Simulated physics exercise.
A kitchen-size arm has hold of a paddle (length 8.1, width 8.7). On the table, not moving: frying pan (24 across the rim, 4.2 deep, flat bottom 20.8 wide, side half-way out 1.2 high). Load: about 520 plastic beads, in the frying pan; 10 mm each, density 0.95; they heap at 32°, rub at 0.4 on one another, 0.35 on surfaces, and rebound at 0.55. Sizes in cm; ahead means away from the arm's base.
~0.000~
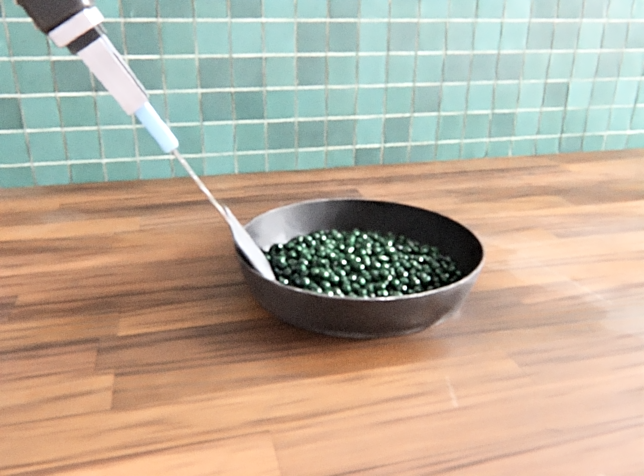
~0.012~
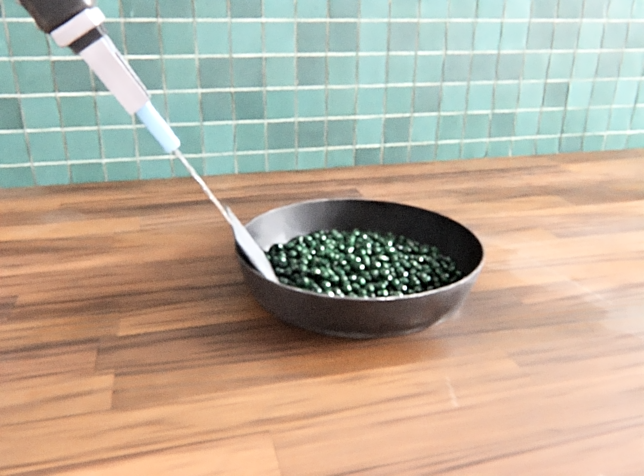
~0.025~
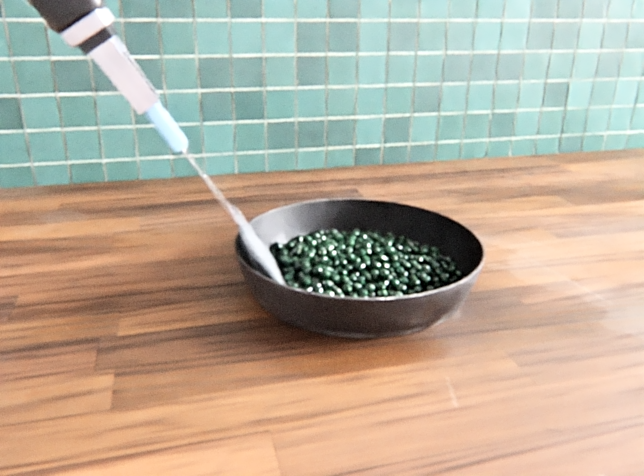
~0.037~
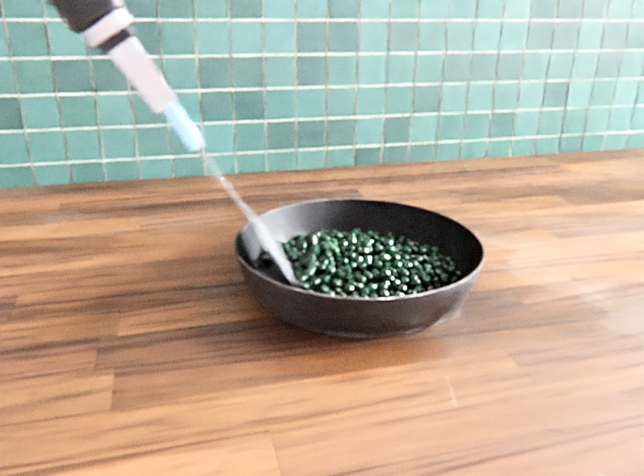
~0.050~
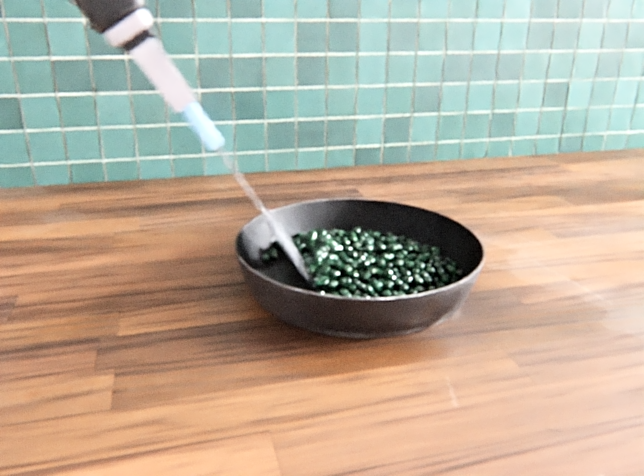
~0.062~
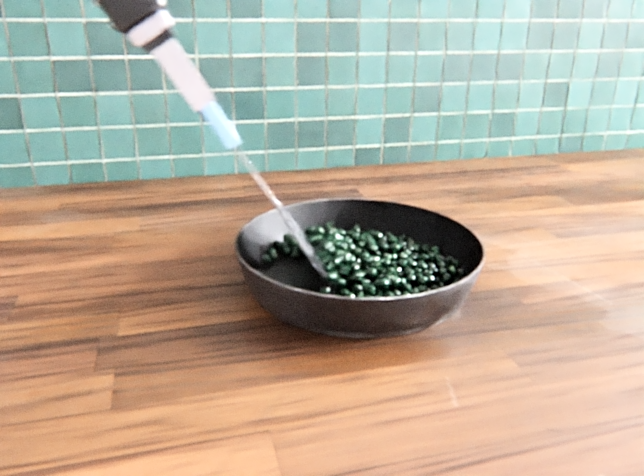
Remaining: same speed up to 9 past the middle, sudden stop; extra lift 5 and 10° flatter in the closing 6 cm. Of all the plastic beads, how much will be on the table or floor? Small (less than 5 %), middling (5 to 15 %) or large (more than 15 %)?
Answer: Large; more than 15 % of the plastic beads finish on the table or floor.
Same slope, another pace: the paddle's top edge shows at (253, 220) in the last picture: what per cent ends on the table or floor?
Some 5 per cent.
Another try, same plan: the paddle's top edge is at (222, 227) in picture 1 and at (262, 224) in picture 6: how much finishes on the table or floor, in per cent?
About 15 per cent.
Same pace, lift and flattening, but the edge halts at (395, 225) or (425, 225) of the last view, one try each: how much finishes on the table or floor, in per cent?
About 10 and 15 per cent.
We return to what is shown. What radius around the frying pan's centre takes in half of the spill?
About 74 cm.
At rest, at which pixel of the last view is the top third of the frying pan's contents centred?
Around (425, 250).
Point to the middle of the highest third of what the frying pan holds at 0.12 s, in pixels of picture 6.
Around (401, 242).
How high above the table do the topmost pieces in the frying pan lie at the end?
Some 4.0 cm.
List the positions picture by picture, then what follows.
Paddle top edge at (229, 222), sloping 58°; upper third of the load around (354, 264), from x 265 to 460, top at y 235; 519 in the frying pan, in the first picture.
Paddle top edge at (230, 221), sloping 58°; upper third of the load around (354, 264), from x 265 to 460, top at y 235, in the second picture.
Paddle top edge at (238, 221), sloping 58°; upper third of the load around (350, 264), from x 265 to 460, top at y 235, in the third picture.
Paddle top edge at (252, 220), sloping 58°; upper third of the load around (348, 261), from x 265 to 460, top at y 230, in the fourth picture.
Paddle top edge at (269, 218), sloping 58°; upper third of the load around (347, 259), from x 265 to 460, top at y 230, in the fifth picture.
Paddle top edge at (285, 217), sloping 58°; upper third of the load around (355, 258), from x 265 to 460, top at y 225; 519 in the frying pan, in the sixth picture.
After 0.09 s, sloping 58°, highest piece 7 above the table; 519 in the frying pan.
After 0.12 s, sloping 55°, highest piece 9 above the table; 518 in the frying pan, 1 on the blade or in flight.
After 0.34 s, sloping 48°, highest piece 10 above the table; 413 in the frying pan, 93 on the table or floor, 13 on the blade or in flight.
After 1.39 s, sloping 48°, highest piece 4 above the table; 413 in the frying pan, 106 on the table or floor.
At rest, 413 in the frying pan, 106 on the table or floor. That is 20 % on the table or floor.
